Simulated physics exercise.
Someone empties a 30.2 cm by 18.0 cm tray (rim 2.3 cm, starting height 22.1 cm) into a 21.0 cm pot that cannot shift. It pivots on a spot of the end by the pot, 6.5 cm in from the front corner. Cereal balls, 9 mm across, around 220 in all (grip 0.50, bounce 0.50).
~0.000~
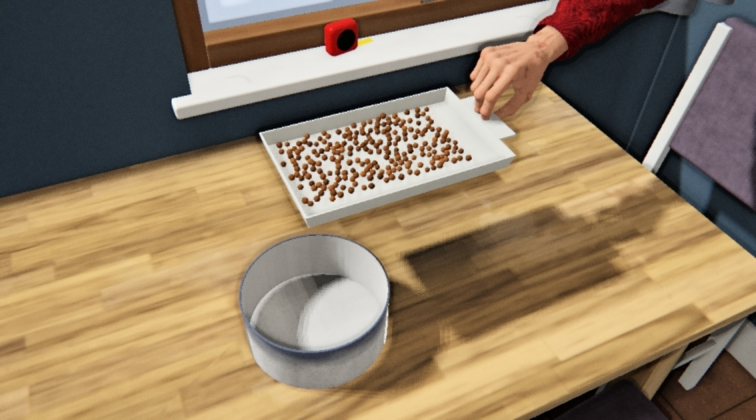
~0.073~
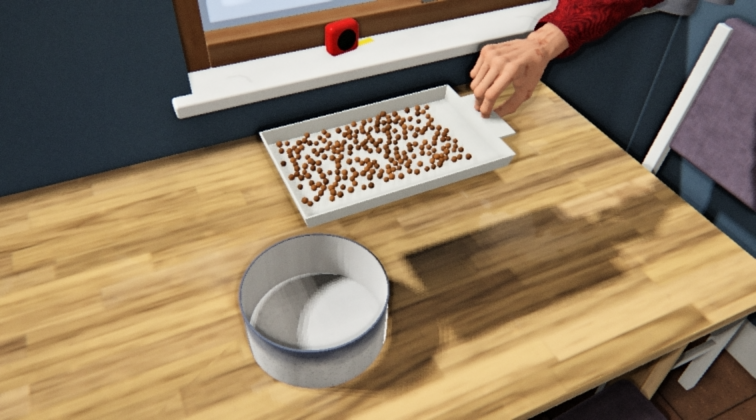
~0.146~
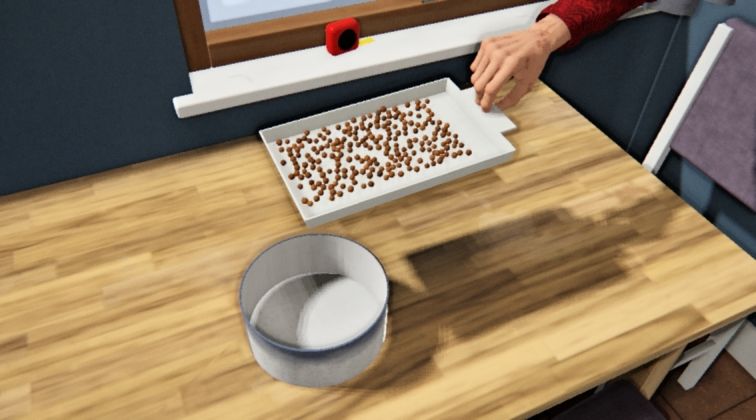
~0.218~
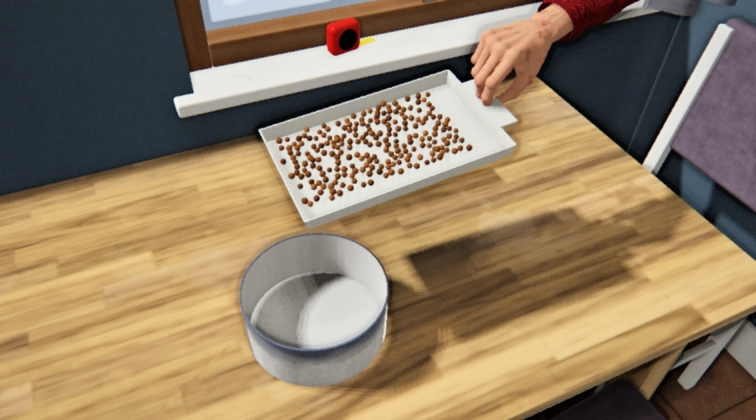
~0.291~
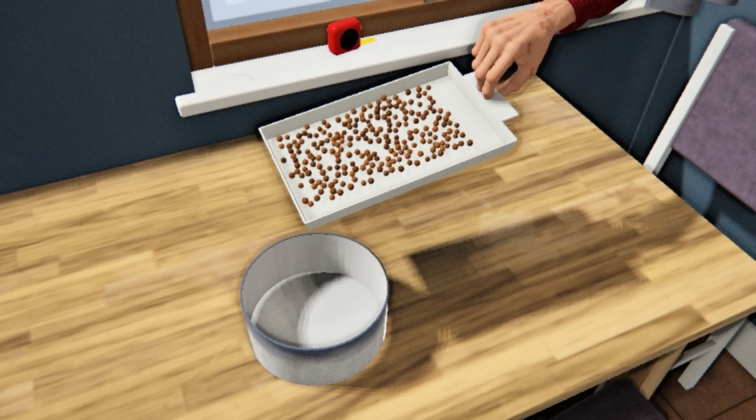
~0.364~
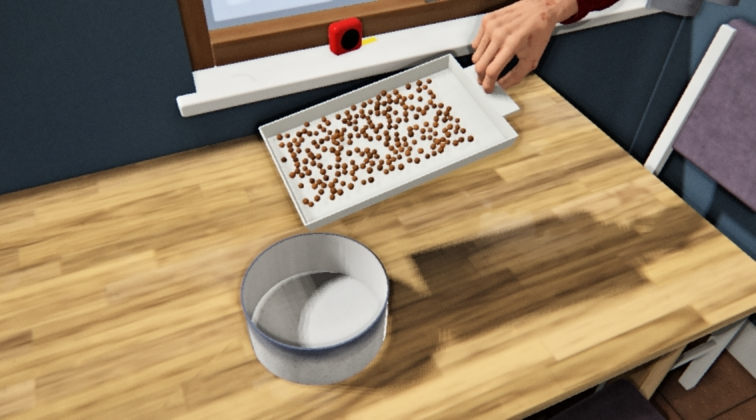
A hand in a red sleeve grips the tabbed right end of a shallow white tray on a light wooden table beneath a window, seen from above at an angle. Many small brown balls lie scattered across the tray, with a round whitish pot in front and a red tape measure on the white sill behind. The hand steadily raises the tray's far right side, slanting it slightly, while the balls barely shift and the view stays still.
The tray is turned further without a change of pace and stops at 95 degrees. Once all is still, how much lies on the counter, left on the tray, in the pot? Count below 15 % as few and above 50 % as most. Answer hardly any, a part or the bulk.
On the counter: Hardly any; left on the tray: Hardly any; in the pot: The bulk.
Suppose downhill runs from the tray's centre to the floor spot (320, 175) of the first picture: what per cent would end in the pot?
Some 50 per cent.
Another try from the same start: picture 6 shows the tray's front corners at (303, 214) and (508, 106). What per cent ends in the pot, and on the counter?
Pot 20, counter 80.
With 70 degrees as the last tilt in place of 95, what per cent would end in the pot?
Then about 0 per cent.
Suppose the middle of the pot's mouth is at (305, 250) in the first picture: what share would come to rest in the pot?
About 70 per cent.
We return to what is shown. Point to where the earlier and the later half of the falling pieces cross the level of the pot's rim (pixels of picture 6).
At about (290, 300), then at (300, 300).
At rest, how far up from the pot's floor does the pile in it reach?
About 2.0 cm.
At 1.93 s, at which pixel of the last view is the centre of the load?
At about (321, 176).
Then, at 1.30 s, tilt 51 degrees; the tray holds 100 %, the pot 0 %.
After 1.93 s, tilt 76 degrees; the tray holds 100 %, the pot 0 %.
Then, at 2.60 s, tilt 95 degrees; the tray holds 20 %, the pot 55 %.
In the end, at 3.4 s, counter 0 %, tray 0 %, pot 95 %.
